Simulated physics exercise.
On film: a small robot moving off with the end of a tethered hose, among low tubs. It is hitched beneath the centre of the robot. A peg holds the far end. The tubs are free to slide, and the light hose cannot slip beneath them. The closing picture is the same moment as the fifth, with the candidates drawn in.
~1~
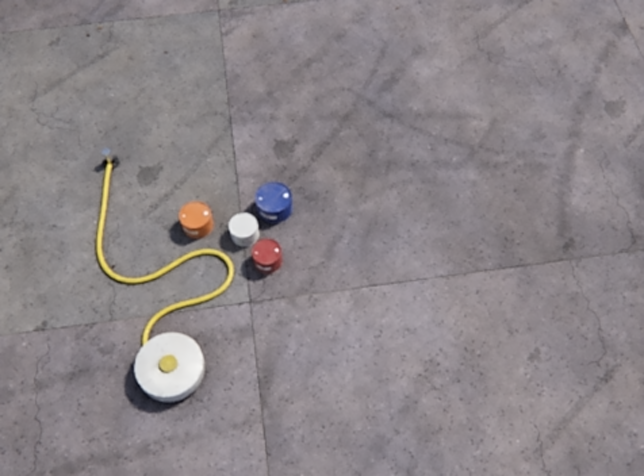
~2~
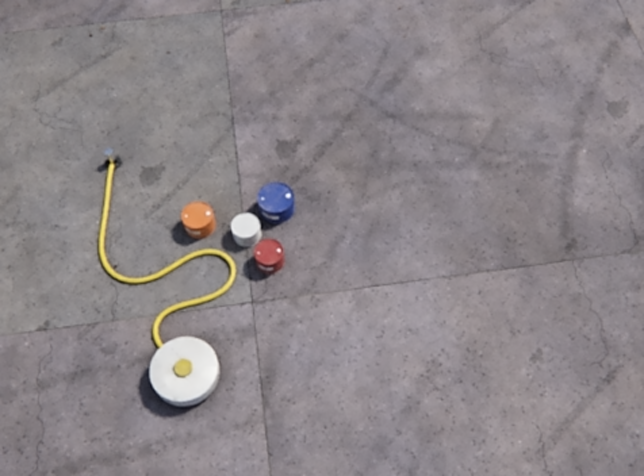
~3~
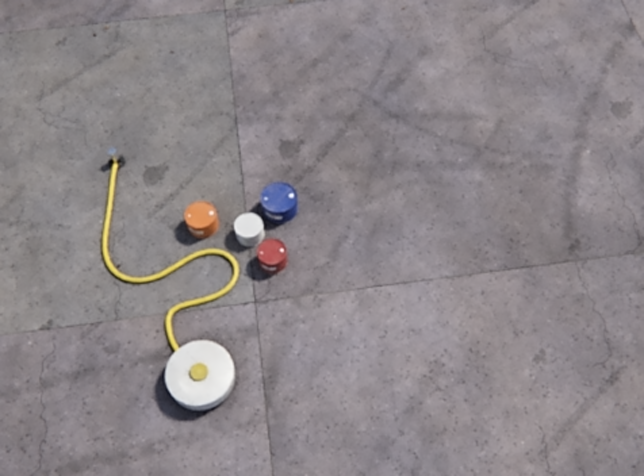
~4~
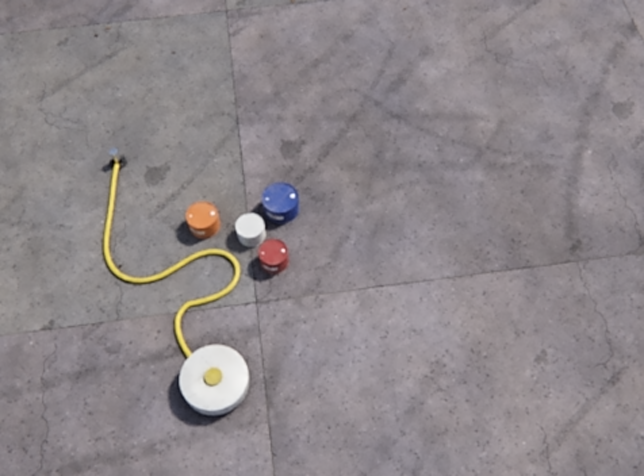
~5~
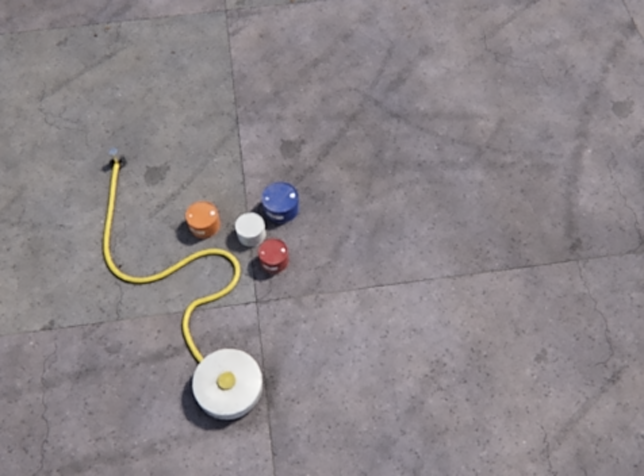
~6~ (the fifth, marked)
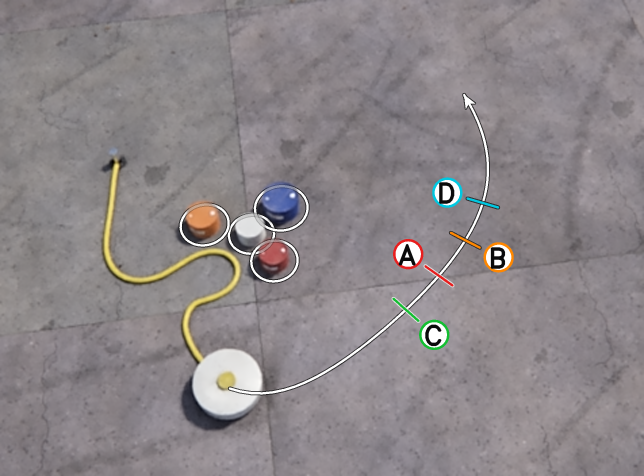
A round white robot with a yellow cap sits at the lower left of a grey, scuffed floor of large slabs, seen from high above. A yellow hose curves from it up to a small dark peg, bending beneath orange, white, blue and red tubs. The robot slides steadily right and slightly down, drawing the near hose along, while the view drifts very slightly and the tubs stay put.
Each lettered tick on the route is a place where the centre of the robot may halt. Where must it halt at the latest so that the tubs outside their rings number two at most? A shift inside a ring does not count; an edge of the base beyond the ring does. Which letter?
Stop at D.
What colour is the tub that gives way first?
The red tub.
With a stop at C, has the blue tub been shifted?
By then, no.
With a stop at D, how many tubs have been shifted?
One.
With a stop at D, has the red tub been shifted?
Yes.
On the marked copy, A at (439, 276); B at (465, 240); C at (406, 310); D at (483, 203); the route from (230, 388) via (445, 269) to (464, 95).
Taking D. A third of the way, robot (352, 351).
Two thirds of the way, robot (439, 272).
When it is over, robot (485, 197); red tub (279, 238); one over the rings.
As for the rest, A is within the limit but short; B is within the limit but short; C is within the limit but short.
